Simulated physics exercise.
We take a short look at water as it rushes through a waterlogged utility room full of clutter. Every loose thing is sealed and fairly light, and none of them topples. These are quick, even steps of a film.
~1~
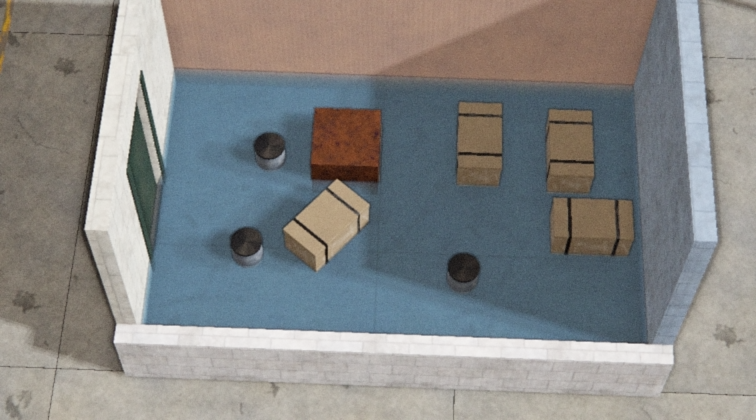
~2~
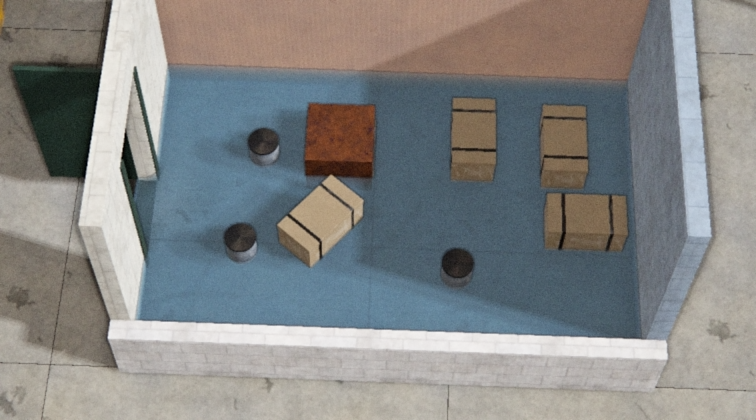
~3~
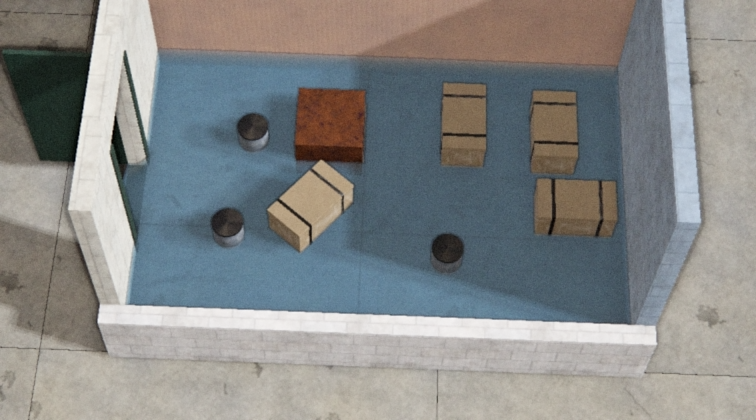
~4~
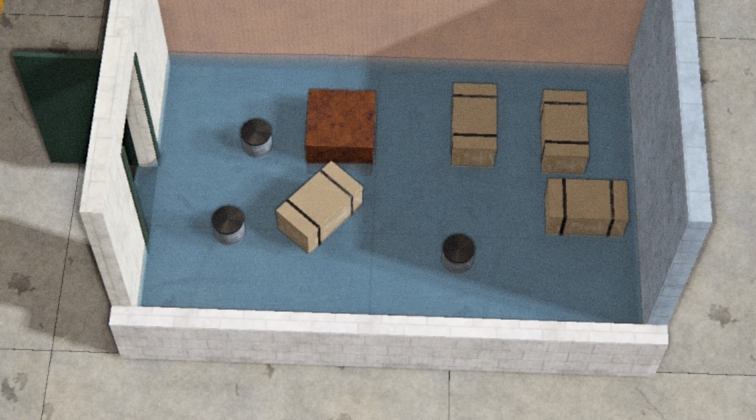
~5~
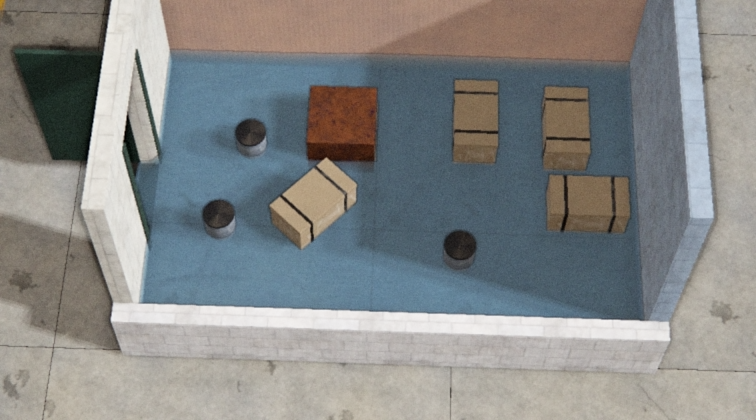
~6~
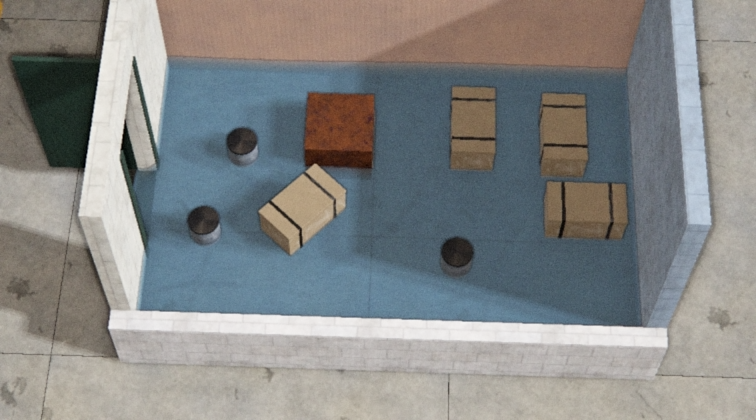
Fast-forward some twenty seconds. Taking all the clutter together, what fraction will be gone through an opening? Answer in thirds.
One to two thirds.
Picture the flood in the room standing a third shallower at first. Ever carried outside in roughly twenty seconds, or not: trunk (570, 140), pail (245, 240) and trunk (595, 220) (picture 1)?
In that order: Inside, gone, inside.
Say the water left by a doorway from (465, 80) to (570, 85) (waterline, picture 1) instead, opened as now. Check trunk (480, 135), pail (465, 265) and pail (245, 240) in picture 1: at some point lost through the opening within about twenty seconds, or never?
Answer, one by one: Lost, lost, not lost.
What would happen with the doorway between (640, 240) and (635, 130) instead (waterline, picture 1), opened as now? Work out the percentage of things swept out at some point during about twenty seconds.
My estimate is some 70 percent.
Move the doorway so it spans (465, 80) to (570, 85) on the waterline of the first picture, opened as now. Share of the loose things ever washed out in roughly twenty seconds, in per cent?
I'd reckon around 70 percent.
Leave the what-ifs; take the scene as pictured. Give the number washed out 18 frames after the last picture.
I count 3 altogether.
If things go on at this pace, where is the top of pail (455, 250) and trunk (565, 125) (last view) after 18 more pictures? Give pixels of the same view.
Expect the tops close to (349, 259) and (537, 134).
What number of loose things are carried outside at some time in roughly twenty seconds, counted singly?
The count is 4.
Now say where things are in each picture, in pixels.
In the first picture, a pail at (246, 241) floats; a pail at (270, 145), afloat; 0 of 7 have shifted.
In the second picture, a pail at (240, 237) floats; a pail at (263, 141) floats; 0 of 7 have shifted.
In the third picture, a pail at (227, 222), afloat, close to its start; a pail at (253, 126), afloat; 0 of 7 have shifted.
In the fourth picture, a pail at (228, 219) floats, close to its start; a pail at (256, 132) floats, close to its start; 2 of 7 have shifted.
In the fifth picture, a pail at (218, 213) floats, close to its start; a pail at (251, 132), afloat, close to its start; 3 of 7 have shifted.
In the sixth picture, a pail at (203, 220), afloat, a stride from its start; a pail at (242, 141) floats, close to its start; 3 of 7 have shifted.
A moment on, 1 of 7 are out; 6 afloat.
Next, 3 of 7 are out; 4 afloat.
Later, 3 of 7 are out; 4 afloat.
In the end, 4 of 7 are out; 3 afloat.
